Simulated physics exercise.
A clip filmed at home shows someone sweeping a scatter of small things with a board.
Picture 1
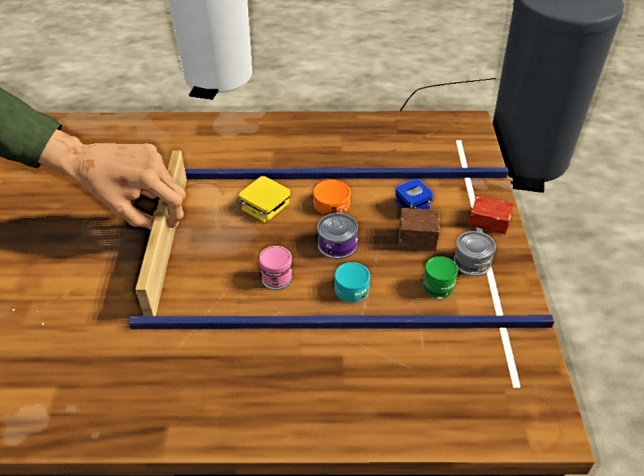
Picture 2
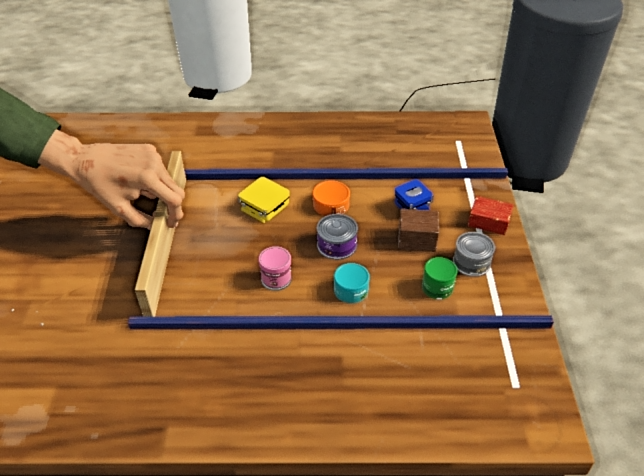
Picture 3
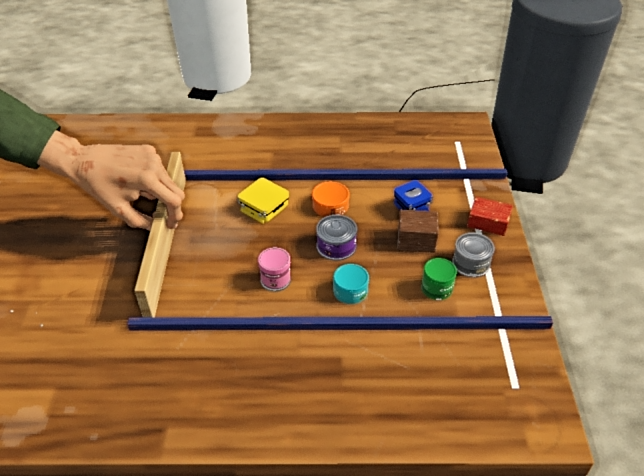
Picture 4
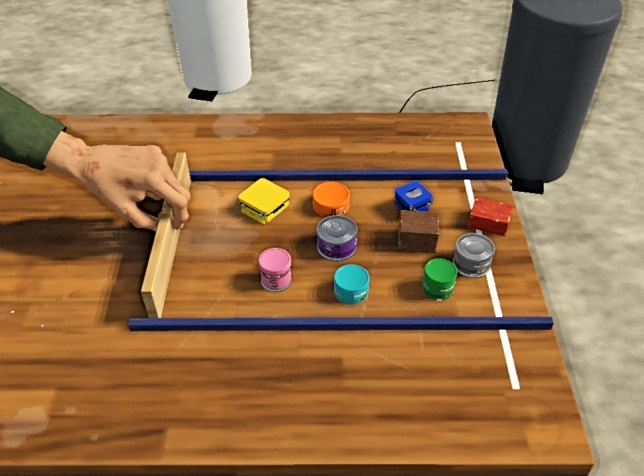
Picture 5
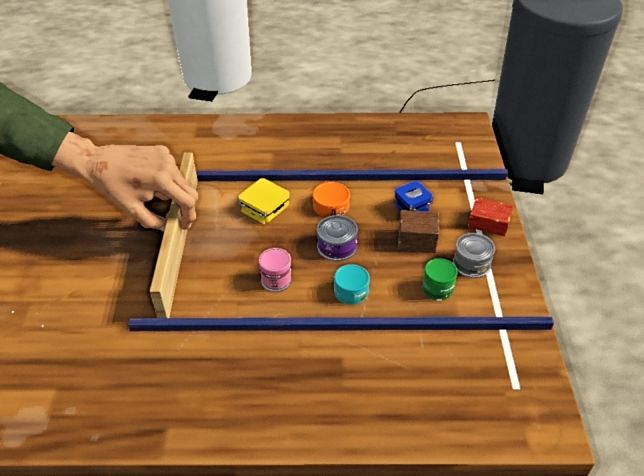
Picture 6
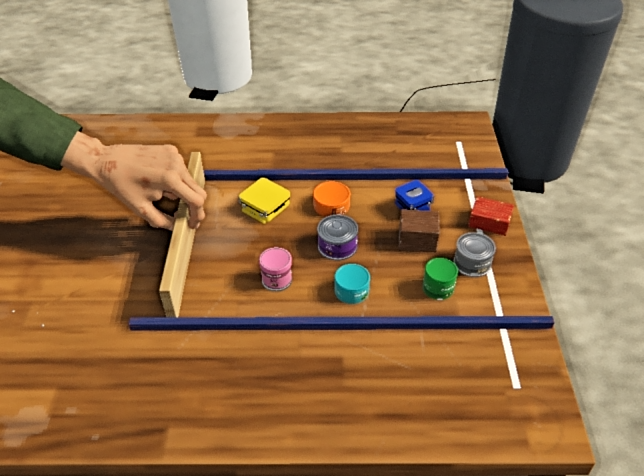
A hand in a green sleeve grips a wooden board at the left of a wooden tabletop, seen from above at an angle by a steady camera. Between two dark blue rails sit yellow, orange, blue, brown, purple, pink, teal, green, grey and red items, the last two near a white tape line at right. The hand holds almost still, then slides the board slightly rightward, touching none of them.
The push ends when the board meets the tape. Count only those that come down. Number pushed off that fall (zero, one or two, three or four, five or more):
I predict the table will shed three or four pieces.
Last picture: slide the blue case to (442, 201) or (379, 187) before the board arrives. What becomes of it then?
Well, the blue case is gone in the first case and is gone in the second.
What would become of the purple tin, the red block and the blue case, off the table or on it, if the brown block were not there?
In that case the purple tin stays where it is, the red block goes off the edge, the blue case stays where it is.
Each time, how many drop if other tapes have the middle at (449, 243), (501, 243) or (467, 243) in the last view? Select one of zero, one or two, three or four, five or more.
Lab note - tapes per position, in order: One to two; 5 or more; either one or two.
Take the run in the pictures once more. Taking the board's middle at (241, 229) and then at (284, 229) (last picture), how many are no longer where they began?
At the first spot the count is 1, and at the second it is 3.
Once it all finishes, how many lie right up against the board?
The count in contact is 4.
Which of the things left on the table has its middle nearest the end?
The grey tin is foremost.
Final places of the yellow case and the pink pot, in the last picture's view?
About (490, 189), and about (508, 268).
Soon after, none off yet; red block at rest near (491, 216); grey tin at rest near (474, 255); green tub at rest near (440, 279).
Then, none off yet; red block moved about its own width near (521, 228); grey tin moving near (484, 256); green tub moved about its own width near (482, 279).
At rest, the number that fall off is three or four; fallen, orange tub, blue case, brown block and red block.
